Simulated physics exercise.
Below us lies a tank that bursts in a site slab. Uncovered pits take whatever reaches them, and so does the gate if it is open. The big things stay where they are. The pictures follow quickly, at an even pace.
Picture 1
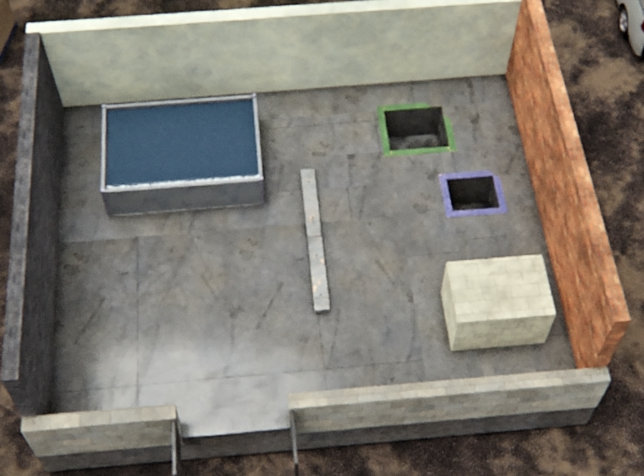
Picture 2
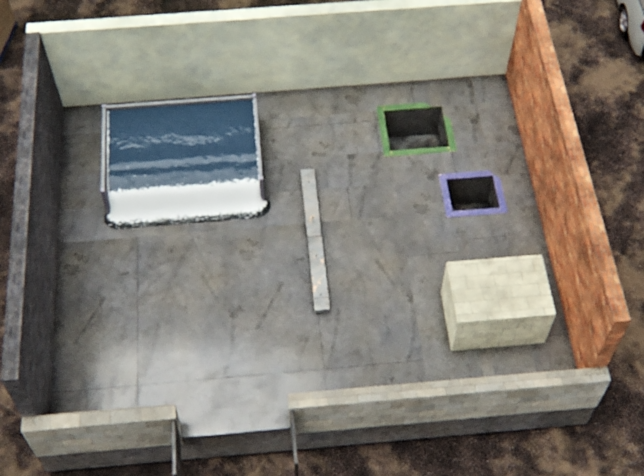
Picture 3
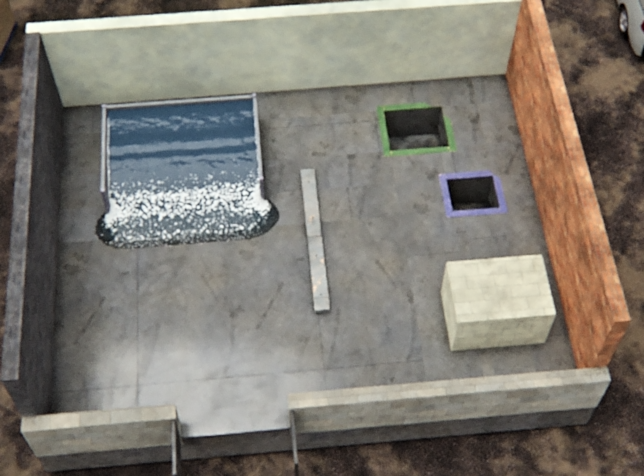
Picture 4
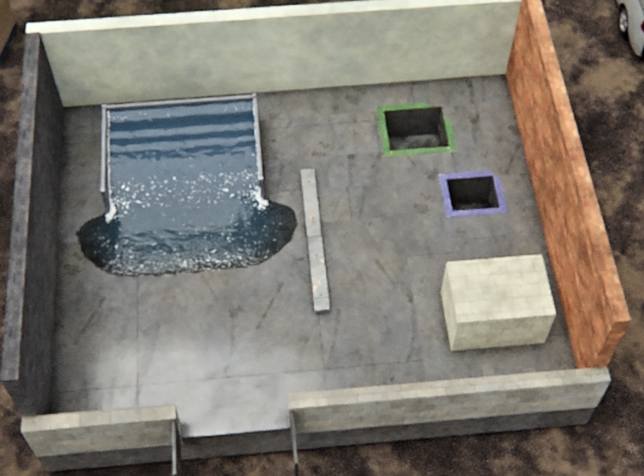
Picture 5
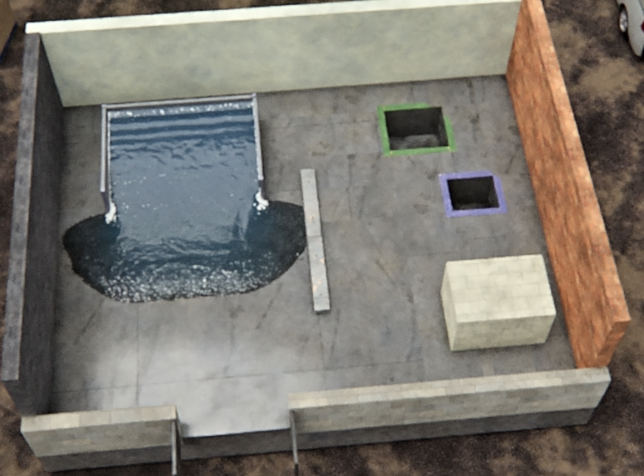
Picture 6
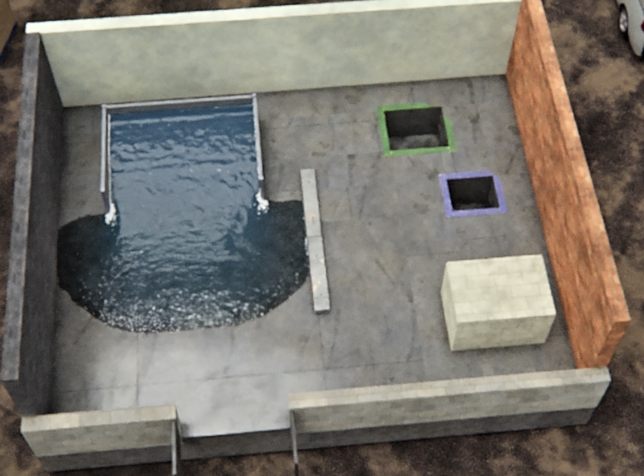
A walled concrete slab held a still tank of blue water until its near side gave way, and the water gushed out, spreading across the floor toward the viewer and against the low divider.
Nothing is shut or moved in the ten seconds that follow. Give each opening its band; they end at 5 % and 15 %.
In the end: The gate takes over 15 %; the blue pit takes under 5 %; the green pit takes under 5 %.
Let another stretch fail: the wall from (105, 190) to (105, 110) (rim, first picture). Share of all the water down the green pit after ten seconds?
In per cent: Green 10.
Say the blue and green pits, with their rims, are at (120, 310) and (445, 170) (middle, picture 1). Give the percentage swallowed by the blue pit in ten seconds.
In per cent: Blue 30.
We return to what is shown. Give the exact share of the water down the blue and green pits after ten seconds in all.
Roughly 2 per cent, then 0 per cent.
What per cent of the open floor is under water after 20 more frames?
Close to 45 %.
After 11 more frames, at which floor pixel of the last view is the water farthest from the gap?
Around (394, 404).
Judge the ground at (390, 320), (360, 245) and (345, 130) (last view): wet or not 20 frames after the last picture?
In that order: Dry, free of water, not flooded.
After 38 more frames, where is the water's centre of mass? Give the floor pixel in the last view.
Close to (224, 308).
A moment on, water covers 35 % of the floor; the gate 1 %, the blue pit 0 %, the green pit 0 %.
Next, water covers 40 % of the floor; the gate 8 %, the blue pit 0 %, the green pit 0 %.
Then, water covers 45 % of the floor; the gate 20 %, the blue pit 0 %, the green pit 0 %.
Later, water covers 55 % of the floor; the gate 32 %, the blue pit 0 %, the green pit 0 %.
In the end, water covers 80 % of the floor; the gate 38 %, the blue pit 1 %, the green pit 0 %.
